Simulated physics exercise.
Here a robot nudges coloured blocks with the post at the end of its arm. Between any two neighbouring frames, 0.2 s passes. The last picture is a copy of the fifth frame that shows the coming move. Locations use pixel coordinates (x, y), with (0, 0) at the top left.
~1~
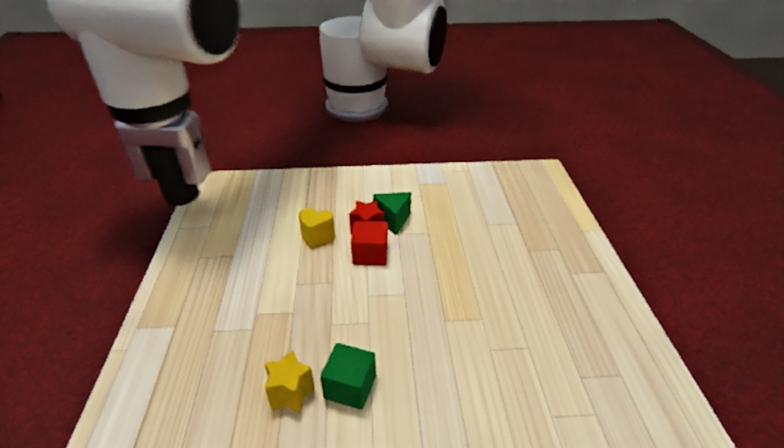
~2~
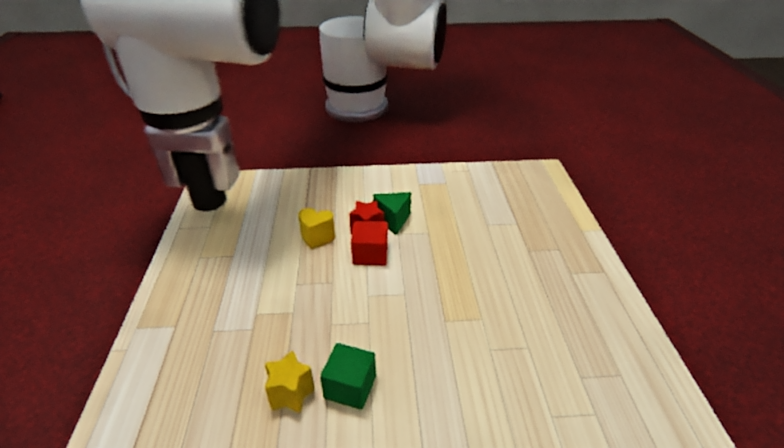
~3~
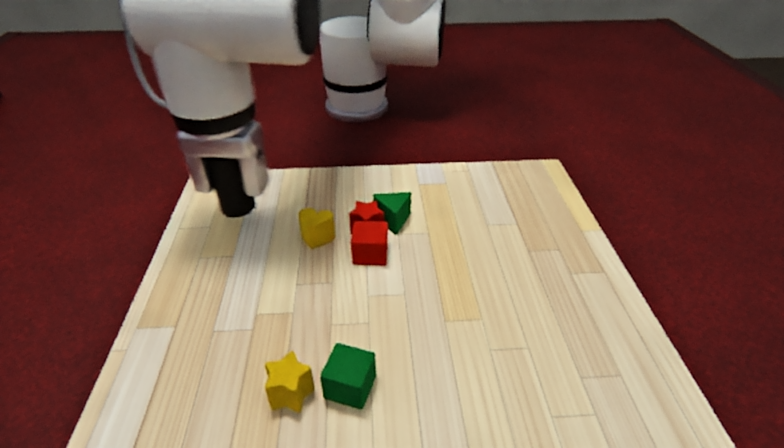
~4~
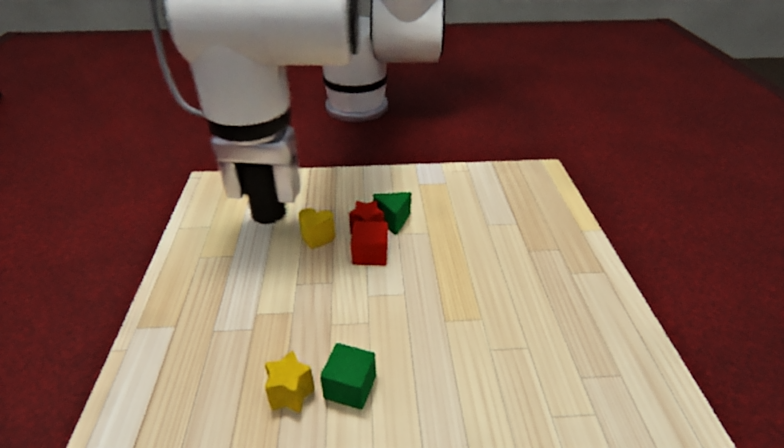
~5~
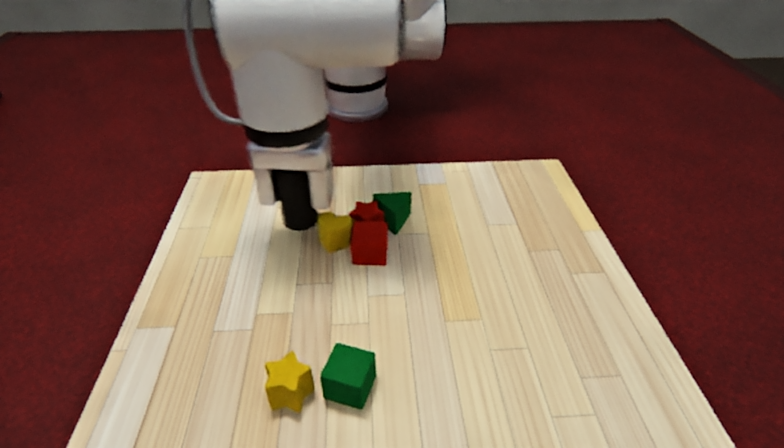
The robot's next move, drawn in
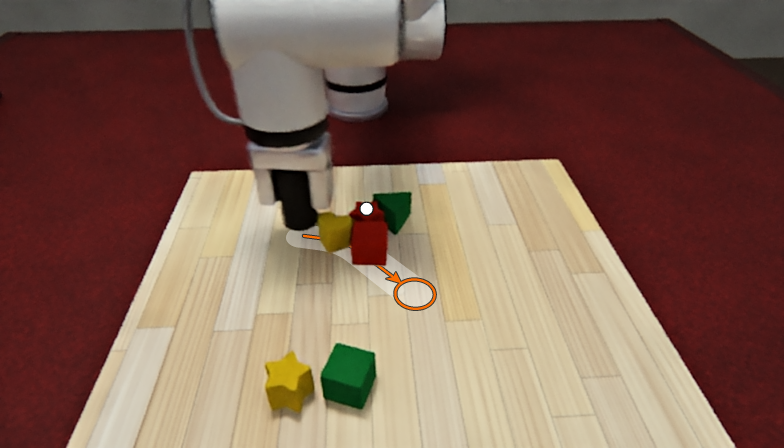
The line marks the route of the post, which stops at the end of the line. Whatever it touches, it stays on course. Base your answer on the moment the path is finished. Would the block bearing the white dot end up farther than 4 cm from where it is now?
Short answer: No.
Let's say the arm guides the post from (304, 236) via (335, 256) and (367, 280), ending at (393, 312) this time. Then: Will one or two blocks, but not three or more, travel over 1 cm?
In short: Yes.
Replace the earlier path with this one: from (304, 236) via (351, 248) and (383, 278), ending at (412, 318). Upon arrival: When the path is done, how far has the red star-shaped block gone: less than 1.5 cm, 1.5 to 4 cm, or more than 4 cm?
The displacement of the red star-shaped block is 1.5-4 cm.
Path on the board, from (304, 236) over (347, 244) and (380, 267) to (415, 294); the dot is on the red star-shaped block.
The first path, step by step. One third of the way, post at (346, 229); yellow heart-shaped block at (382, 227); red star-shaped block at (388, 209), turned 50° anticlockwise; red square block at (404, 242), turned 50° clockwise; green triangular block at (402, 194), turned 25° anticlockwise.
Two thirds of the way, post at (380, 251); yellow heart-shaped block at (405, 231); red star-shaped block at (390, 210), turned 60° anticlockwise; red square block at (424, 248), turned 55° clockwise; green triangular block at (402, 194), turned 25° anticlockwise.
At the end, post at (416, 277); yellow heart-shaped block at (407, 231), turned 15° anticlockwise; red star-shaped block at (390, 210), turned 60° anticlockwise; red square block at (439, 250), turned 45° clockwise; green triangular block at (402, 194), turned 25° anticlockwise.
